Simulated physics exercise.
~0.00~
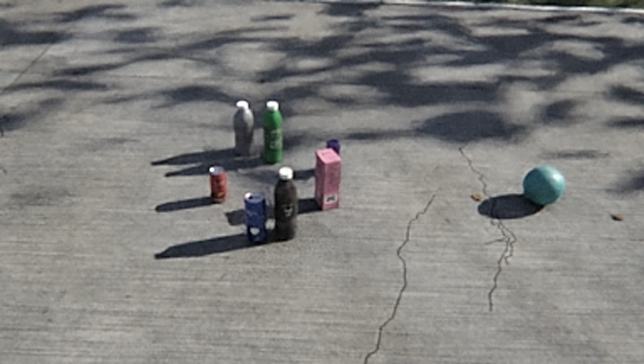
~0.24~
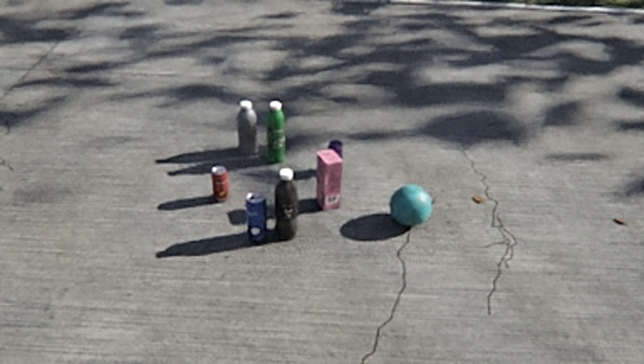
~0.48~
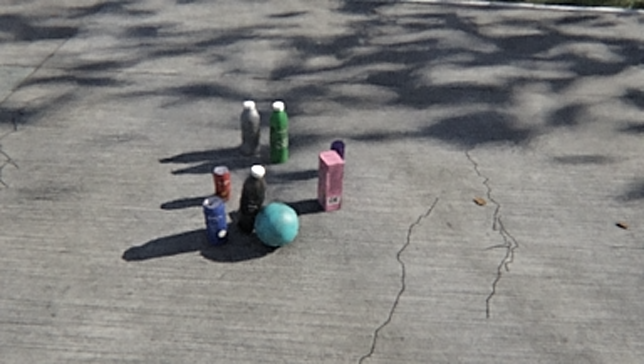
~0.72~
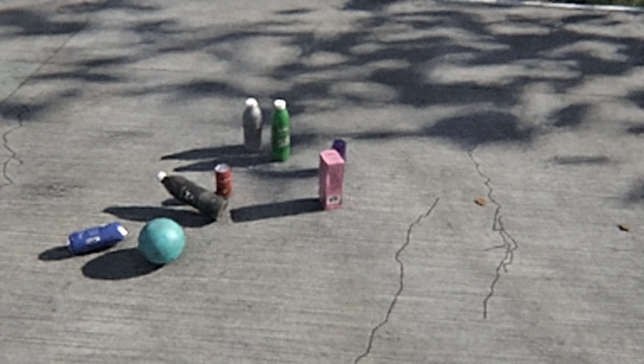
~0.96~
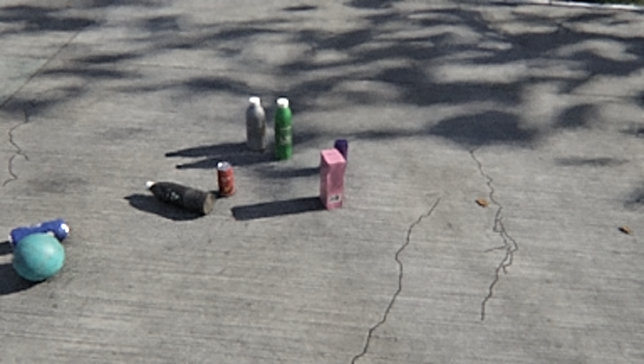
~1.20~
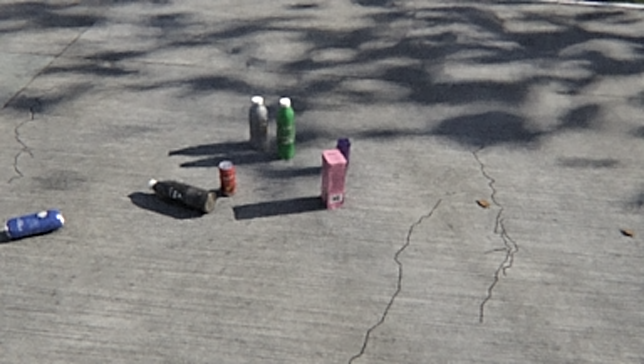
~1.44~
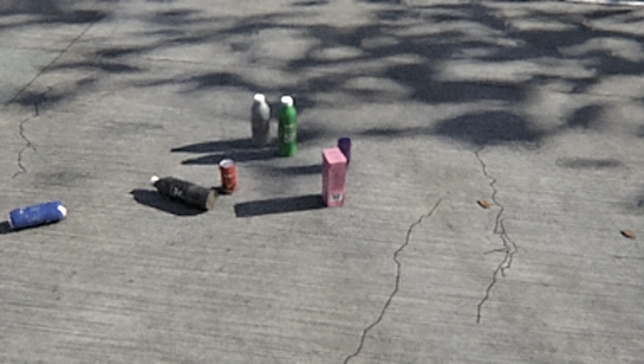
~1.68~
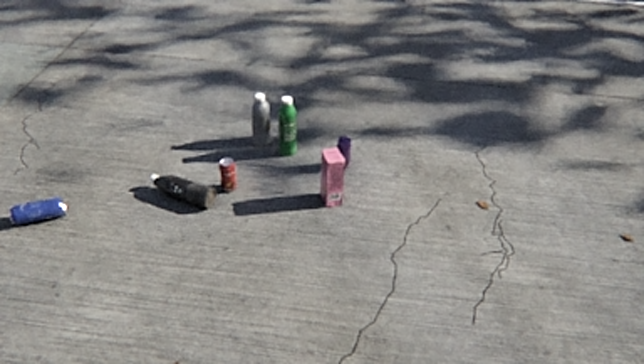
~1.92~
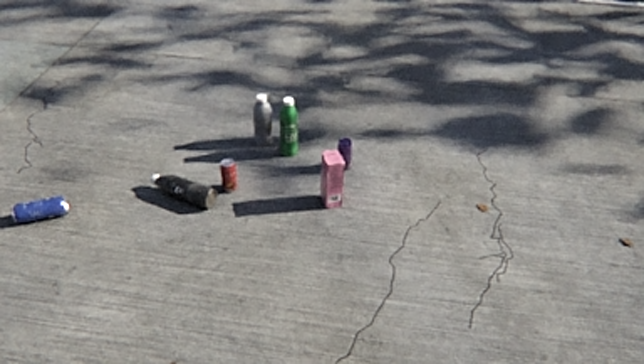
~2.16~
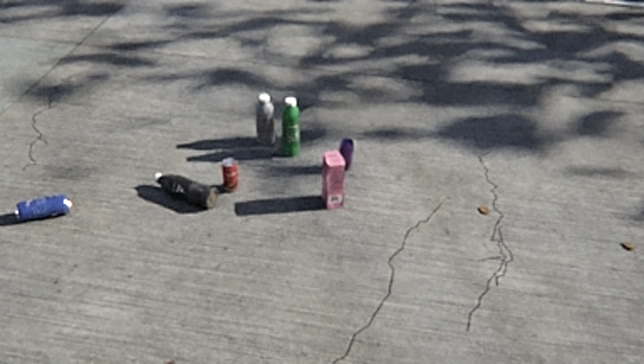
A turquoise ball rolls in from the right across sunlit, cracked concrete, seen from slightly above, with tree shadows lying across the far side. Ahead of it stand a blue can and a black bottle in front, a red can behind them, grey and green bottles farther back, and a pink carton with a purple can behind it to the right. The ball passes the carton and strikes the black bottle and blue can, tipping both over. It rolls on out of view at the left, the blue can ending near the left edge, the bottle lying beside the red can, and the others still standing.
